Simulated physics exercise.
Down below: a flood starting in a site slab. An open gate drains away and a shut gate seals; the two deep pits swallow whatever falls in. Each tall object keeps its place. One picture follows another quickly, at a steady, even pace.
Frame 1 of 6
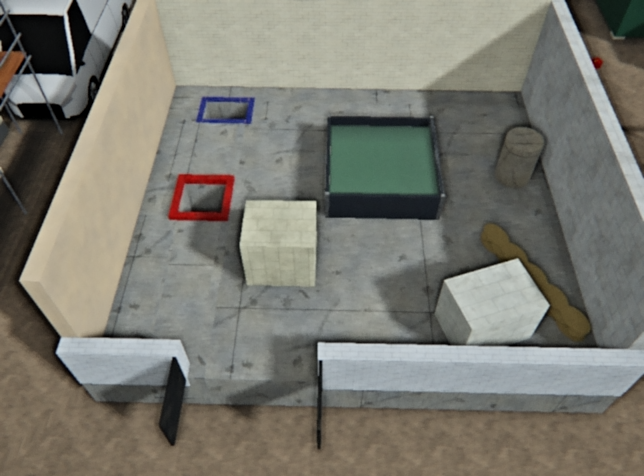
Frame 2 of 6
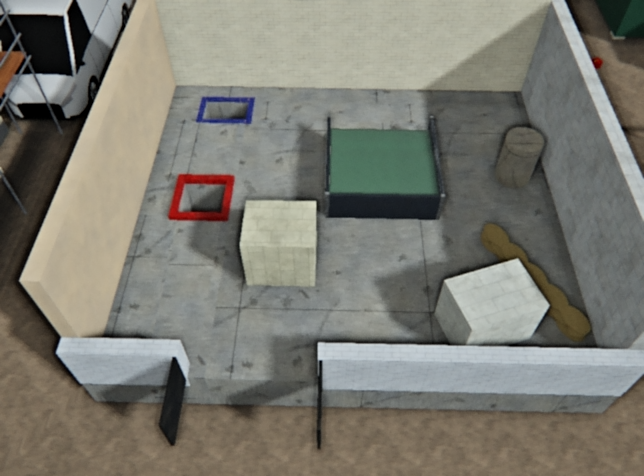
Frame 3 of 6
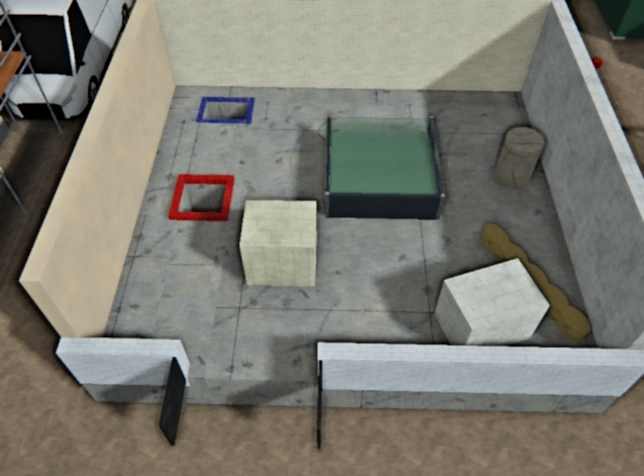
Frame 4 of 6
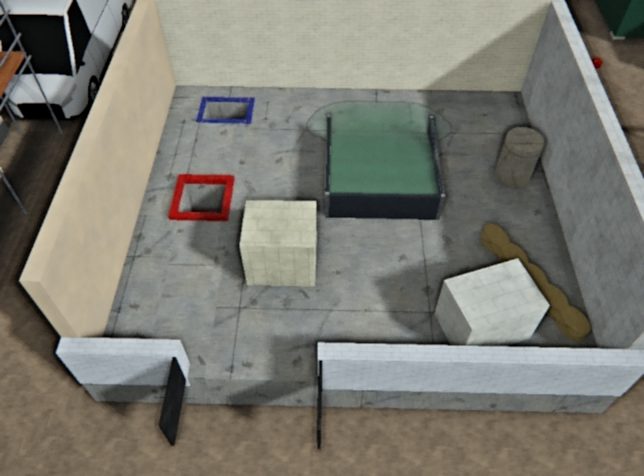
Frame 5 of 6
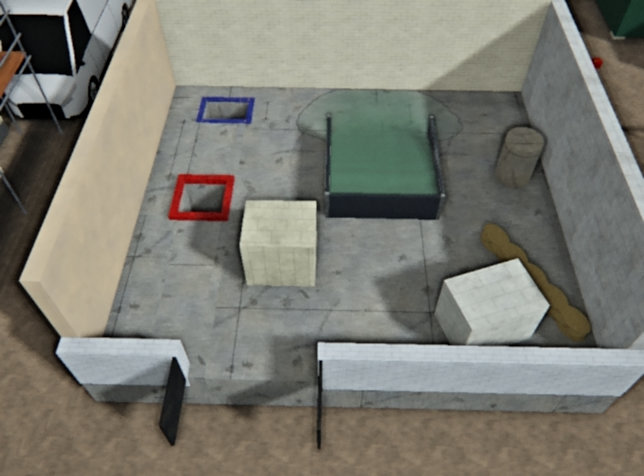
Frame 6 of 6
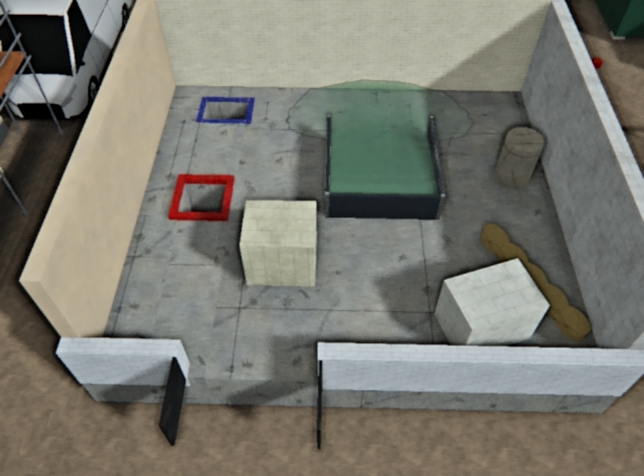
Green water sits still in an open, dark-sided tank on a walled slab, among pale blocks and red- and blue-edged openings. The tank's far side opens up, and a thin sheet of water then appears beyond it, spreading outward in a widening rounded patch toward the back wall.
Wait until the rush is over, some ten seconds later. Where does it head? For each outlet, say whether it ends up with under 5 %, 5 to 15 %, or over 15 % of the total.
At the end, the gate gets hardly any of it - below five per cent; the blue pit gets a big share of it - past fifteen per cent; the red pit gets hardly any of it - below five per cent.
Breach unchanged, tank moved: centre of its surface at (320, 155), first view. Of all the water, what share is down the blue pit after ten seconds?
I'd put the blue pit at 25 % of the whole.
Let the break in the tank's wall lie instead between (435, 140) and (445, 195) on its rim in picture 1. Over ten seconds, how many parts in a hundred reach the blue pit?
Share to the blue pit: 6 in a hundred.
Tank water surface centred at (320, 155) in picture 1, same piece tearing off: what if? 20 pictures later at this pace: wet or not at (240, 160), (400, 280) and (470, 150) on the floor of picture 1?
Checking the three spots, I get high and dry, high and dry, swamped.
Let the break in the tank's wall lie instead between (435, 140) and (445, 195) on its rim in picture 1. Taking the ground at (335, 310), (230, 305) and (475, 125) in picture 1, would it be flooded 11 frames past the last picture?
Result, in sequence: Untouched by the flood; untouched by the flood; inundated.
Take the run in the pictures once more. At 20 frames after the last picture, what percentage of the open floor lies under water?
That works out at 35 %.
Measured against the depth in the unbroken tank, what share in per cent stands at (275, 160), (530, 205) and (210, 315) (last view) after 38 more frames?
Some 2, 6 and 0 in a hundred.
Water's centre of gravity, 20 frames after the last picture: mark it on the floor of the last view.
Somewhere near (388, 128).
A moment on, water covers 15 % of the floor; the gate 0 %, the blue pit 0 %, the red pit 0 %.
Next, water covers 20 % of the floor; the gate 0 %, the blue pit 1 %, the red pit 0 %.
Then, water covers 35 % of the floor; the gate 0 %, the blue pit 8 %, the red pit 0 %.
Later, water covers 55 % of the floor; the gate 0 %, the blue pit 15 %, the red pit 0 %.
In the end, water covers 80 % of the floor; the gate 0 %, the blue pit 20 %, the red pit 0 %.
